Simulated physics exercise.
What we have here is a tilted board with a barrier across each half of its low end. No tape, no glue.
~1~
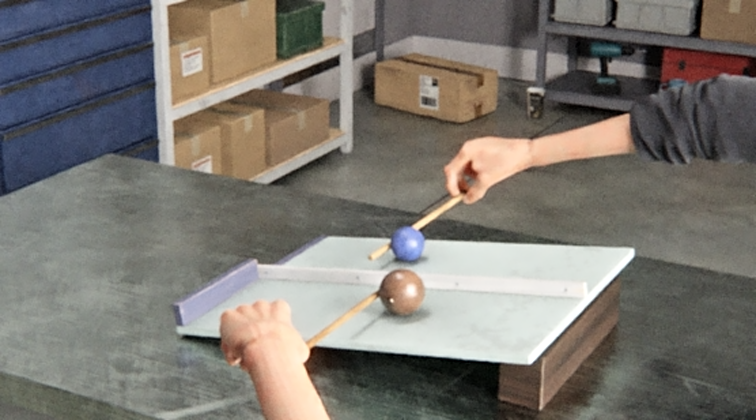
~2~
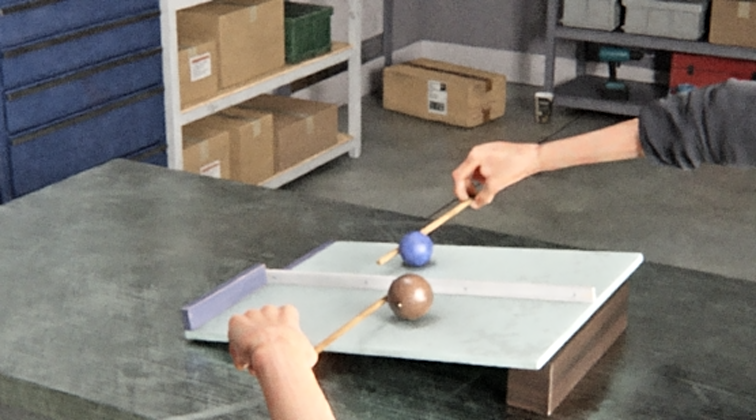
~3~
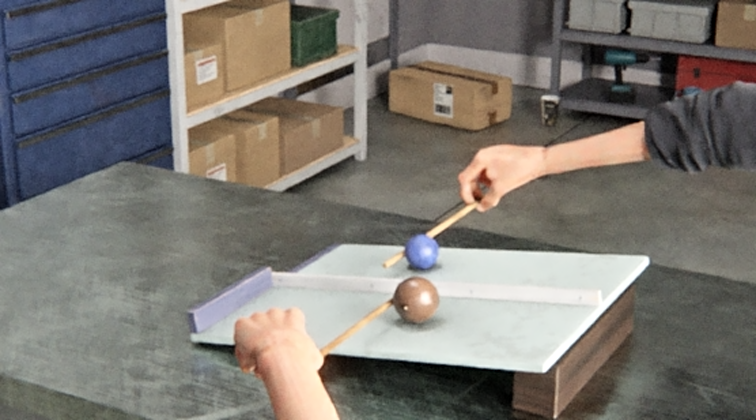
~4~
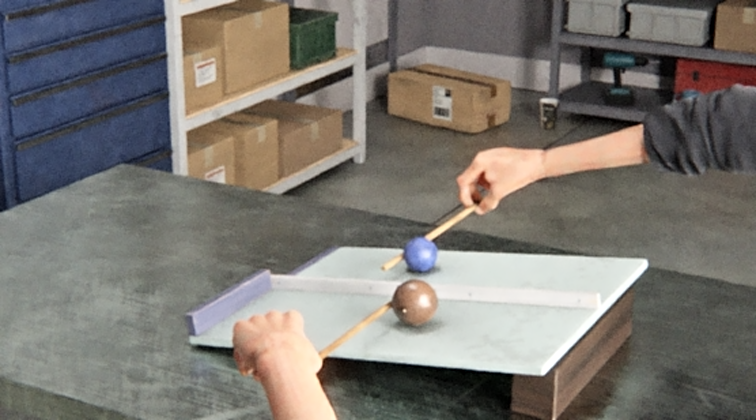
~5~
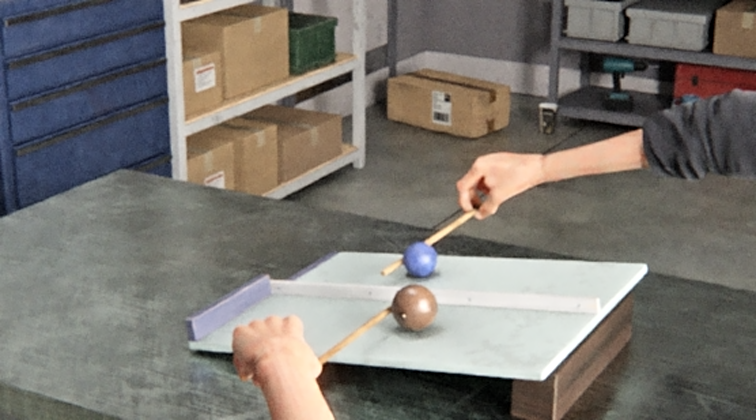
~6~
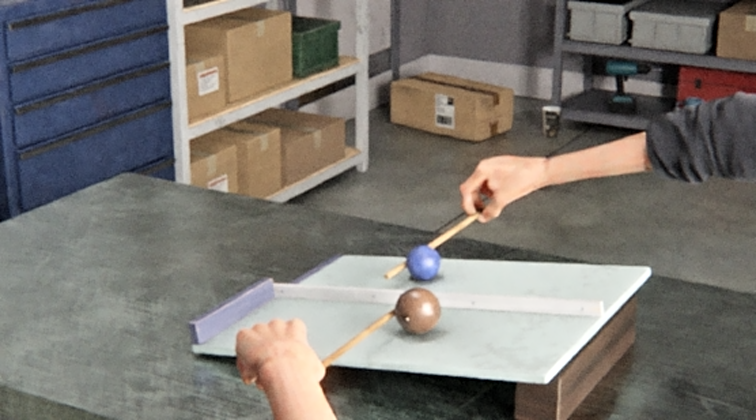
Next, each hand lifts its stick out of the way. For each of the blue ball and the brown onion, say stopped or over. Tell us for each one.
Outcome: The blue ball is going to make it past the strip, the brown onion is going to come to rest at the strip.
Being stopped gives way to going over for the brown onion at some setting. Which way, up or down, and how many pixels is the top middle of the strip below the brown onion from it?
12 pixels down, roughly.
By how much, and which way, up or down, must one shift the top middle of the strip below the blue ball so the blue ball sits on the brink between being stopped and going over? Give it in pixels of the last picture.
Shift: 8 px, direction up.
Then, 0.50 s past the last view, blue ball rolling on the board near (360, 261); brown onion rolling on the board near (346, 307).
Then, 0.90 s past the last view, blue ball off the board near (237, 253); brown onion rolling on the board near (259, 302).
Then, 1.30 s past the last view, blue ball off the board near (124, 229); brown onion resting against the strip near (253, 302).
Finally, the blue ball goes over the end; the brown onion is held by the strip, near (253, 302).
